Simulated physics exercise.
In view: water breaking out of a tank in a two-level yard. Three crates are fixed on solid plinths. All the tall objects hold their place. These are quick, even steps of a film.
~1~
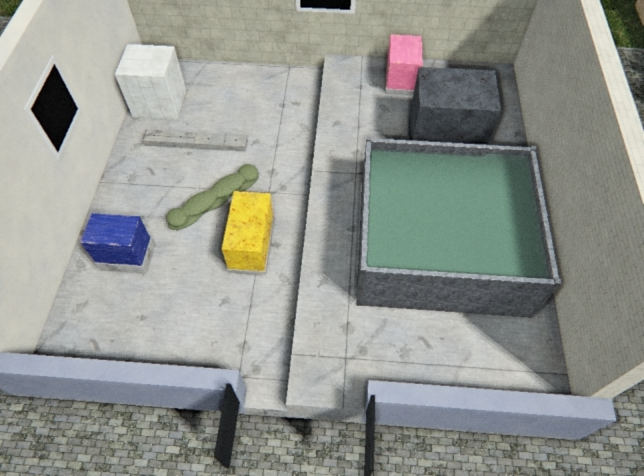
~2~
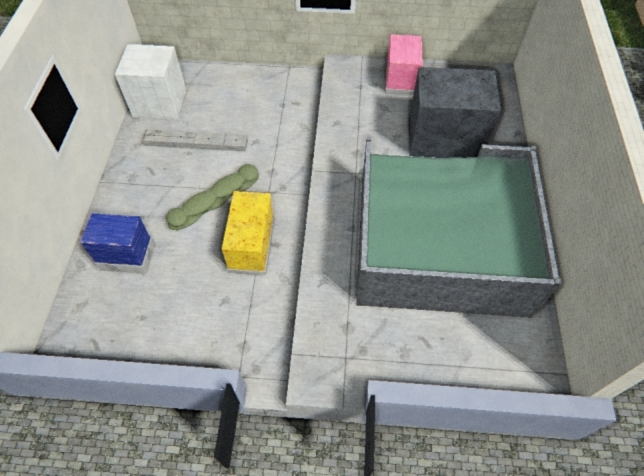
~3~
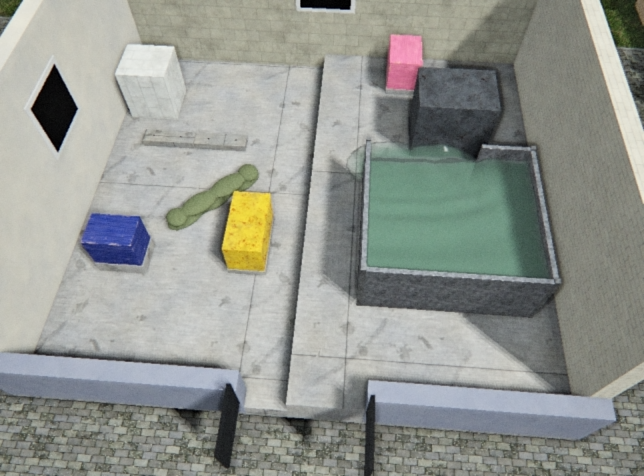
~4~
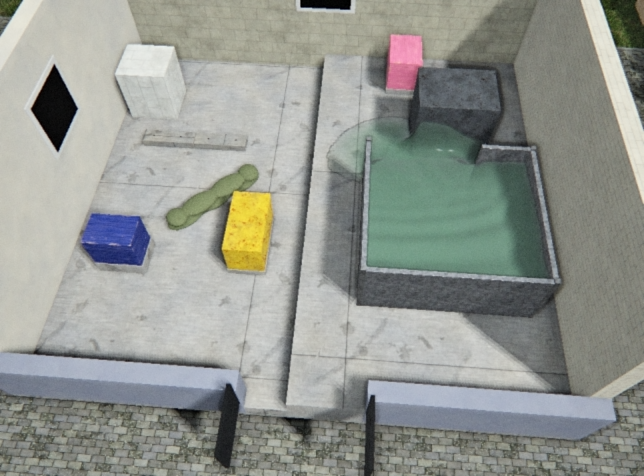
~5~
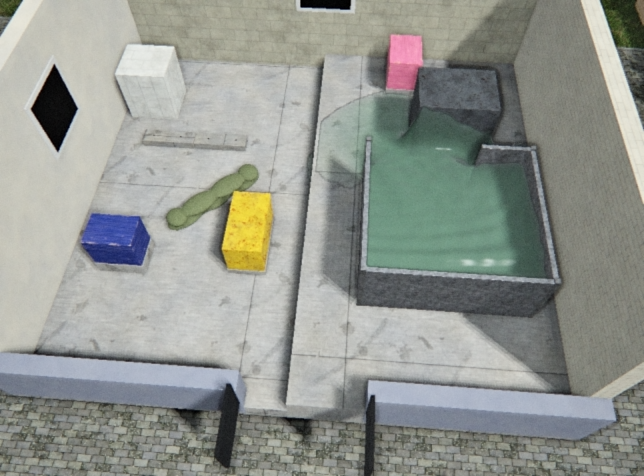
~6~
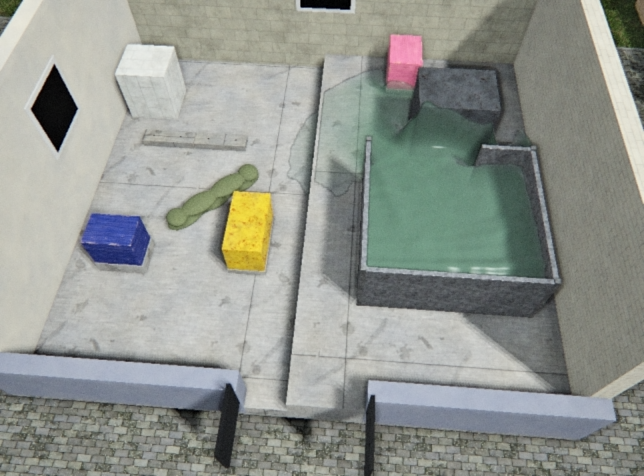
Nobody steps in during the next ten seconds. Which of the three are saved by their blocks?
The blue crate escapes dry; the pink crate is wetted; the yellow crate is wetted.
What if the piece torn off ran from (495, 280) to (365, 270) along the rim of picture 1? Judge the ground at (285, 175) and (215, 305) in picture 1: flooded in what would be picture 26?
As listed: No water, flooded.
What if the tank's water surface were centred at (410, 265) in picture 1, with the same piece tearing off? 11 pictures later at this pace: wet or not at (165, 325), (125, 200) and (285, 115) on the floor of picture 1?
As listed: No water, no water, flooded.
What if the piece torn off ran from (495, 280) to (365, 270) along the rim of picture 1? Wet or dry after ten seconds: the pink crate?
Then: The pink one is topped.
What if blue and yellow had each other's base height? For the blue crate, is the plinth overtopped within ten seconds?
Blue ends up wet.
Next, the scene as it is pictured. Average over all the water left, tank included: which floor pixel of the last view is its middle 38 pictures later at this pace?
Roughly at (332, 160).
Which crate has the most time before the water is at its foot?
I say the one in blue.
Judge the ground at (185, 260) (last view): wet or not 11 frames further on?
Answer: Free of water.
A moment on, water covers 30 % of the floor; the blue crate not reached, the pink crate water round its plinth, the yellow crate not reached.
Next, water covers 50 % of the floor; the blue crate not reached, the pink crate water round its plinth, the yellow crate not reached.
Then, water covers 65 % of the floor; the blue crate water round its plinth, the pink crate water round its plinth, the yellow crate water round its plinth.
Later, water covers 90 % of the floor; the blue crate water round its plinth, the pink crate water round its plinth, the yellow crate water round its plinth.
In the end, water covers 95 % of the floor; the blue crate stayed above the water, the pink crate was topped, the yellow crate was topped.
